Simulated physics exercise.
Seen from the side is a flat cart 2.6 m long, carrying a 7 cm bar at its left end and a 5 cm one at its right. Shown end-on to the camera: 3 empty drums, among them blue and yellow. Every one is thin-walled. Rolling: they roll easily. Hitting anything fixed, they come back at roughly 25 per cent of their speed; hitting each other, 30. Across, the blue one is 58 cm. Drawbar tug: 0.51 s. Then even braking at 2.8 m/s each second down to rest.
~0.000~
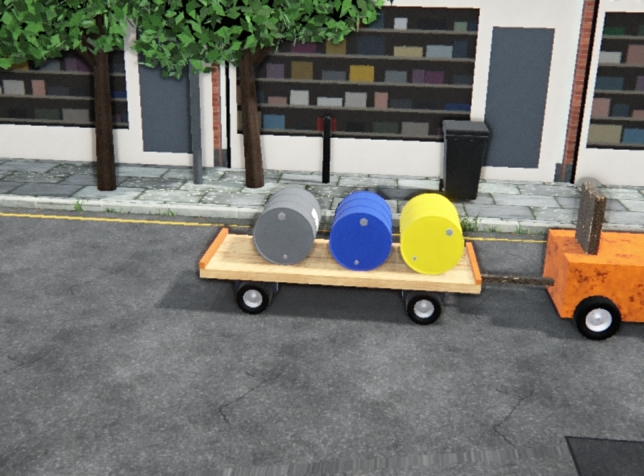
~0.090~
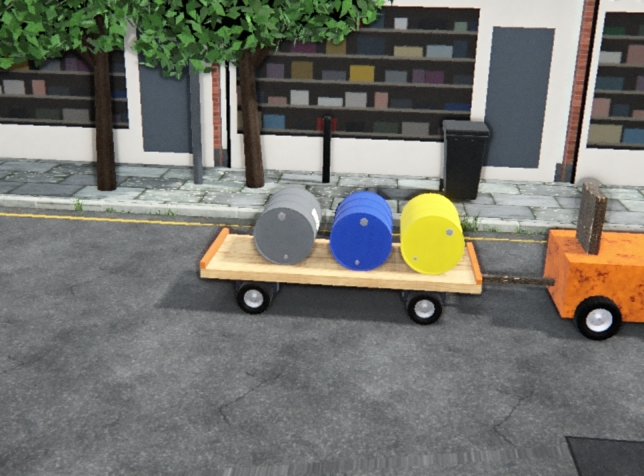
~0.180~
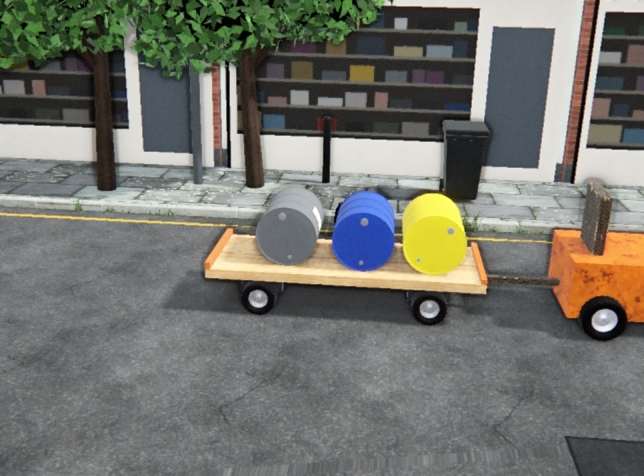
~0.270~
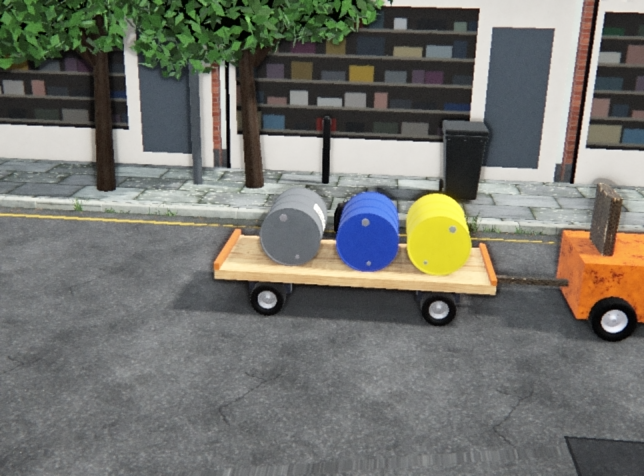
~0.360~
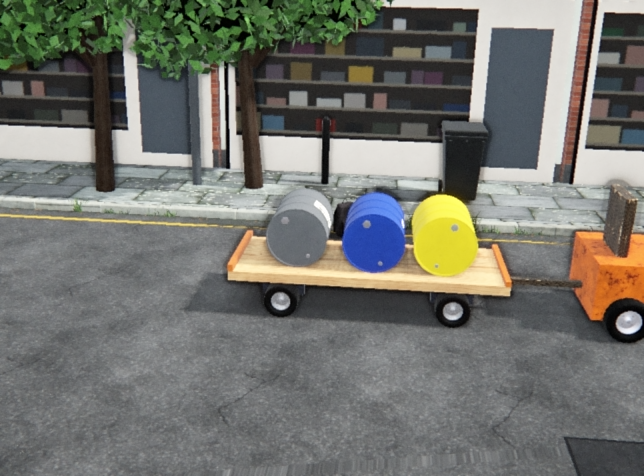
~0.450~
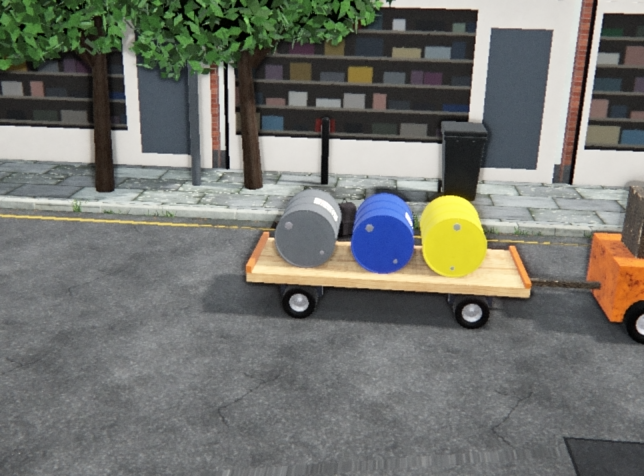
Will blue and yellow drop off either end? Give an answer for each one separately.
Note: Blue item remains in place, yellow item remains in place.
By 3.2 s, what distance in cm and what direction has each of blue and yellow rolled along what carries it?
Blue has gone 20 cm to the right and yellow 20 cm to the right.
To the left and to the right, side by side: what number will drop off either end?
On the left it's 0, and on the right it's 0.
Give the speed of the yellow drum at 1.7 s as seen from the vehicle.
Close to 0.7 m/s at that moment.
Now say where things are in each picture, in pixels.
The first frame shows blue at (360, 242), yellow at (432, 246); right bar at (479, 282); cart at rest; 3 of the 3 make up the bottom layer on the deck.
The second frame shows blue at (361, 242), yellow at (433, 246); right bar at (479, 282); cart moving right at 0.3 m/s.
The third frame shows blue at (363, 242), yellow at (435, 246); right bar at (484, 282); cart moving right at 0.8 m/s.
The fourth frame shows blue at (367, 243), yellow at (439, 246); right bar at (494, 283); cart moving right at 1.3 m/s.
The fifth frame shows blue at (374, 244), yellow at (446, 247); right bar at (508, 285); cart moving right at 1.8 m/s.
The sixth frame shows blue at (382, 244), yellow at (455, 248); right bar at (528, 286); cart moving right at 2.3 m/s.
After 1.7 s, blue is on the deck, 80 cm from the left bar, rolling right along the cart; yellow is on the deck, 105 cm from the right bar, rolling right along the cart; 0 over a bar so far.
After 3.2 s, blue is on the deck, 85 cm from the right bar, rolling right along the cart; yellow is on the deck, 20 cm from the right bar, rolling right along the cart; 0 over a bar so far.
At rest (5.0 s), blue is on the deck, 80 cm from the right bar; yellow is on the deck, 25 cm from the right bar; 0 over a bar so far.
